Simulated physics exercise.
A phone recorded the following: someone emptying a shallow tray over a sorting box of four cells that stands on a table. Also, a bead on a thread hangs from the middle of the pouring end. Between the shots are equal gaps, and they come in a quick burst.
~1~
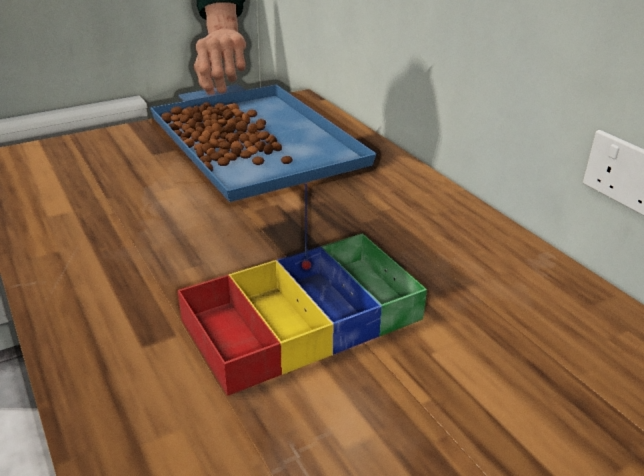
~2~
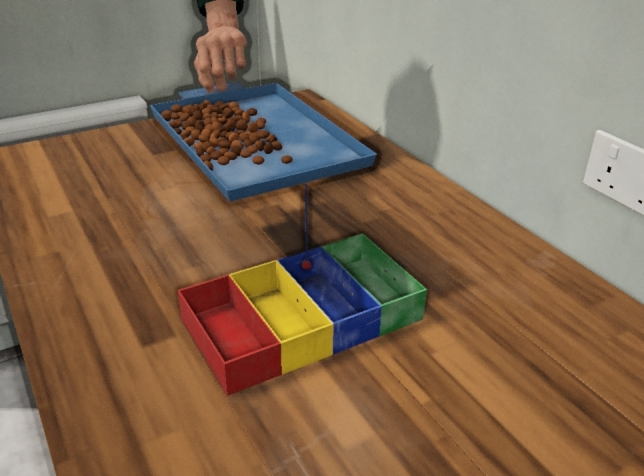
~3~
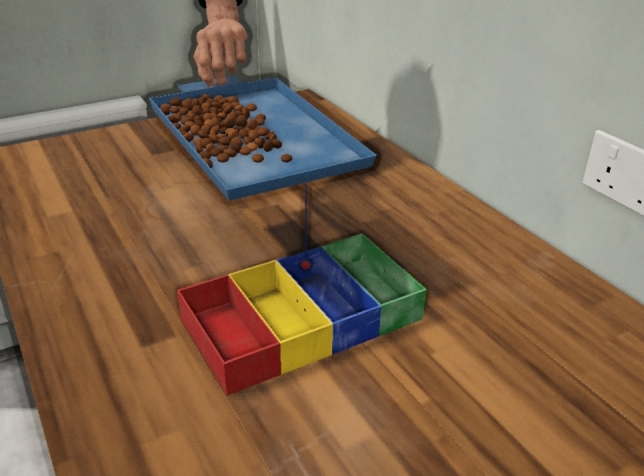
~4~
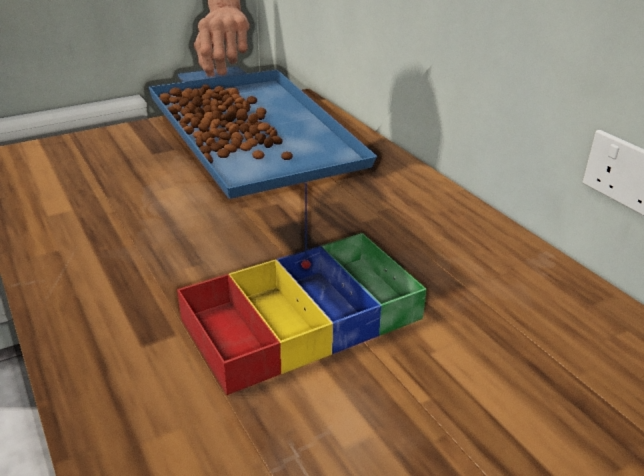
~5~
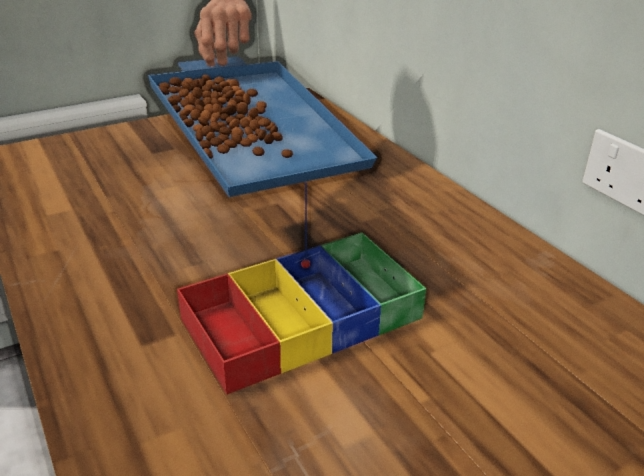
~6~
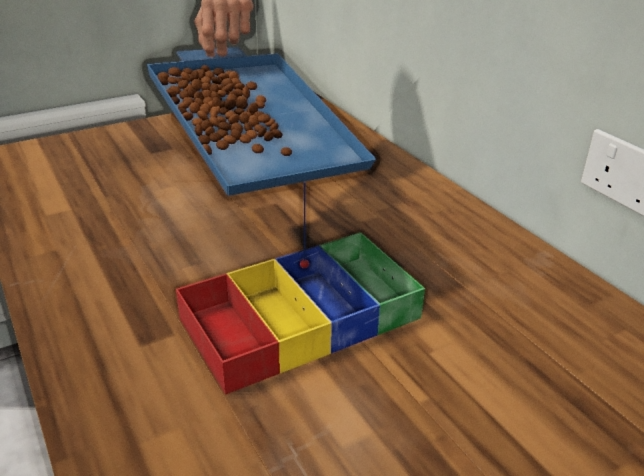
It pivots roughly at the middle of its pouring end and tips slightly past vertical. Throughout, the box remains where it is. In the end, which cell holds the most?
The green cell holds the most.
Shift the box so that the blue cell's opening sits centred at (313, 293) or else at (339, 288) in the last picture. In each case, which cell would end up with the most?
The first time it is that green cell; the second time it is the green cell.
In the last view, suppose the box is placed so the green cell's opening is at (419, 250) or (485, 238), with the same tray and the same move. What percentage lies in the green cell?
I'd say about 0 percent, followed by about 0 percent.
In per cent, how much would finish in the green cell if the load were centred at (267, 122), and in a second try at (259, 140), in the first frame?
Some 70 and then some 50 per cent.
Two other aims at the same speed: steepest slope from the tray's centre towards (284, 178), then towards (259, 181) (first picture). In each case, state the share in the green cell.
Shares, approx.: 0 %, then 0 %.
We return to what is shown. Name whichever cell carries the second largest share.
Ranked number two: The blue cell.
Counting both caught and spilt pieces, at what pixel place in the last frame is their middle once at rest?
Last view, centre at rest - approx. (360, 298).
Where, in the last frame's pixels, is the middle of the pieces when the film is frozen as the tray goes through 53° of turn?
The middle of the load sits near (321, 154).
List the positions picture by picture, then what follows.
In the first frame, corners of the pouring end at (229, 189) and (373, 153), level; middle of the load at (223, 131), bits of dog kibble; bead on its thread at (306, 265); red cell at (253, 366); yellow cell at (307, 346); blue cell at (357, 327); green cell at (403, 309).
In the second frame, corners of the pouring end at (229, 189) and (373, 154), level; middle of the load at (223, 129).
In the third frame, corners of the pouring end at (229, 188) and (373, 154), tipped barely, lowest at the right corner; middle of the load at (222, 125).
In the fourth frame, corners of the pouring end at (230, 186) and (373, 156), tipped a little, lowest at the right corner; middle of the load at (223, 118).
In the fifth frame, corners of the pouring end at (230, 185) and (373, 157), tipped a little, lowest at the right corner; middle of the load at (223, 111).
In the sixth frame, corners of the pouring end at (230, 184) and (372, 158), tipped a little, lowest at the right corner; middle of the load at (222, 105); red cell at (252, 365); yellow cell at (305, 344); blue cell at (355, 326); green cell at (401, 308).
Soon after the last picture, tray tipped steeply; most on the tray; a stray few in the blue cell; a small part falling or outside the box.
A little later, tray tipped right over; about a third on the tray; about a quarter in the green cell; about a quarter in the blue cell; a stray few in the yellow cell; about a quarter falling or outside the box.
Later still, tray tipped past a quarter turn; about half in the green cell; about a third in the blue cell; a stray few in the yellow cell; a small part falling or outside the box.
At rest, tray tipped past a quarter turn; about half in the green cell; about a third in the blue cell; a stray few in the yellow cell; none in the red cell; a small part outside the box.
